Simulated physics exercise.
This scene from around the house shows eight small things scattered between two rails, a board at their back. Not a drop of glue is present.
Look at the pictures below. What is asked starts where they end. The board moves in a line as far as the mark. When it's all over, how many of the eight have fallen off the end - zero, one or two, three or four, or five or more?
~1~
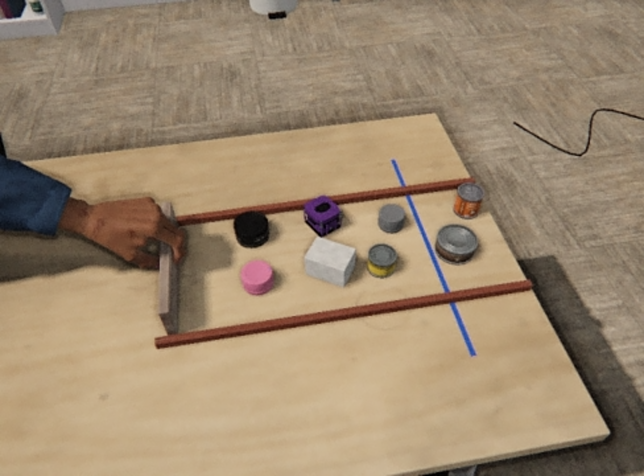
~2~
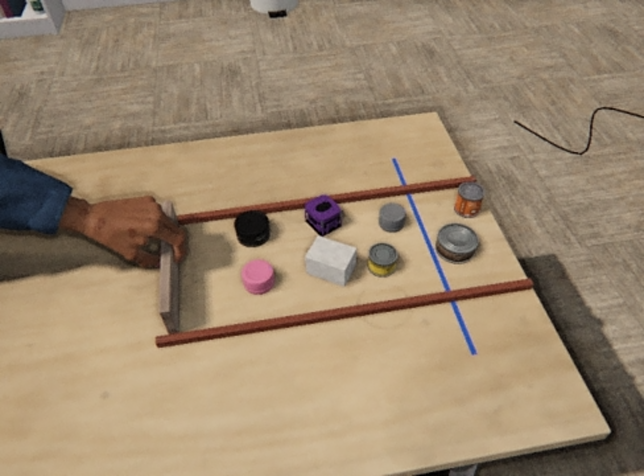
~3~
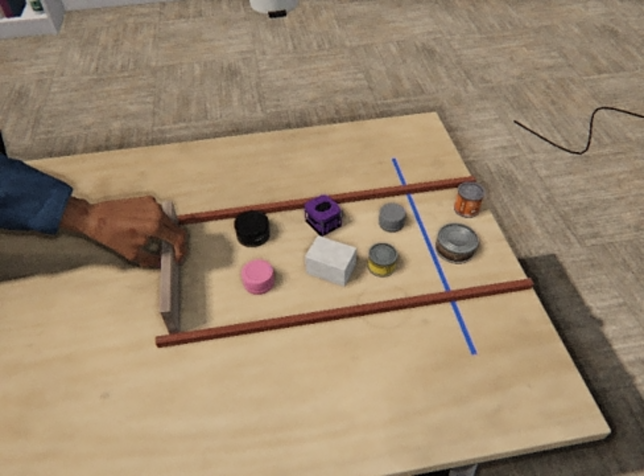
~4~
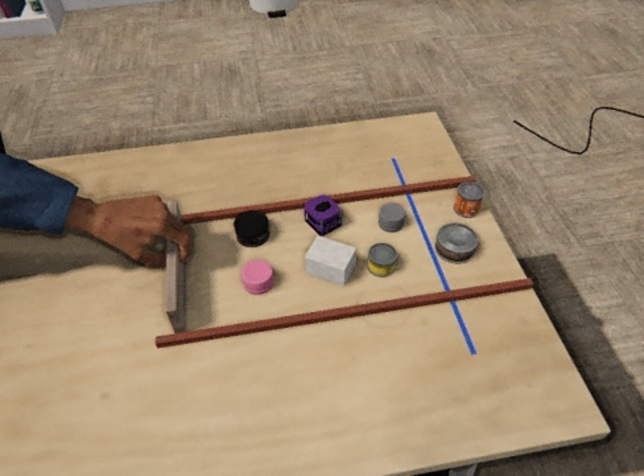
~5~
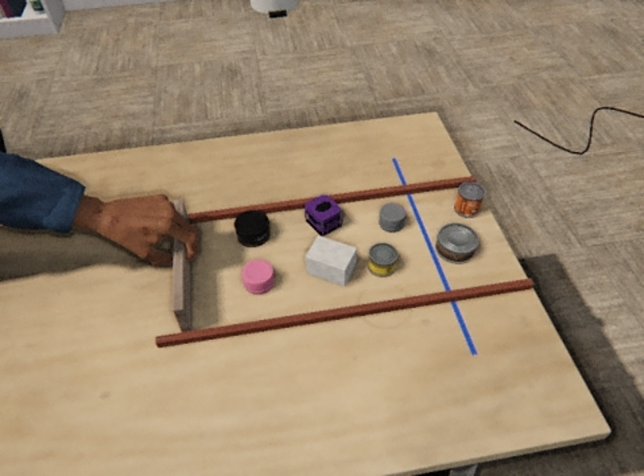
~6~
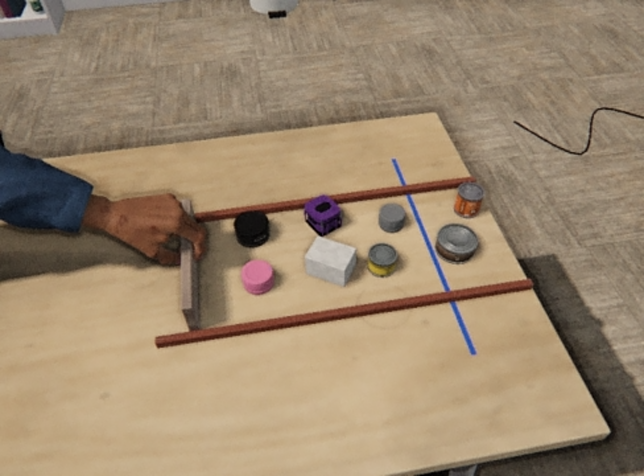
Zero have fallen off.
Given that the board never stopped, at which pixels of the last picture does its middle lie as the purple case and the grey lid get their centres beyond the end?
(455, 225) and (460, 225), more or less.
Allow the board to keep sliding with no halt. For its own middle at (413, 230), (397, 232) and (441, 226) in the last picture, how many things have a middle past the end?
Respectively, 0, 0 and 1.
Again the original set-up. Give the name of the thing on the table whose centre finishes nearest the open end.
The orange tin ends nearest.
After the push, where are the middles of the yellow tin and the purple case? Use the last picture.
Final positions - yellow tin around (482, 269), purple case around (456, 191).
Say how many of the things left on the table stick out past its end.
The number overhanging is 1.
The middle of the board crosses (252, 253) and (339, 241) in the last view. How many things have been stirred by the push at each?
At the first point the count is 2, at the second it's 6.
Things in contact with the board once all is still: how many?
The number is 3.
Soon after, none off yet; orange tin at rest near (469, 201); brown tin at rest near (456, 244); grey lid at rest near (392, 218).
After that, none off yet; orange tin at rest near (469, 201); brown tin at rest near (456, 244); grey lid moving near (395, 219).
And then, none off yet; orange tin at rest near (469, 201); brown tin at rest near (458, 243); grey lid displaced about its own width near (421, 220).
In the end, the number that fall off is zero.
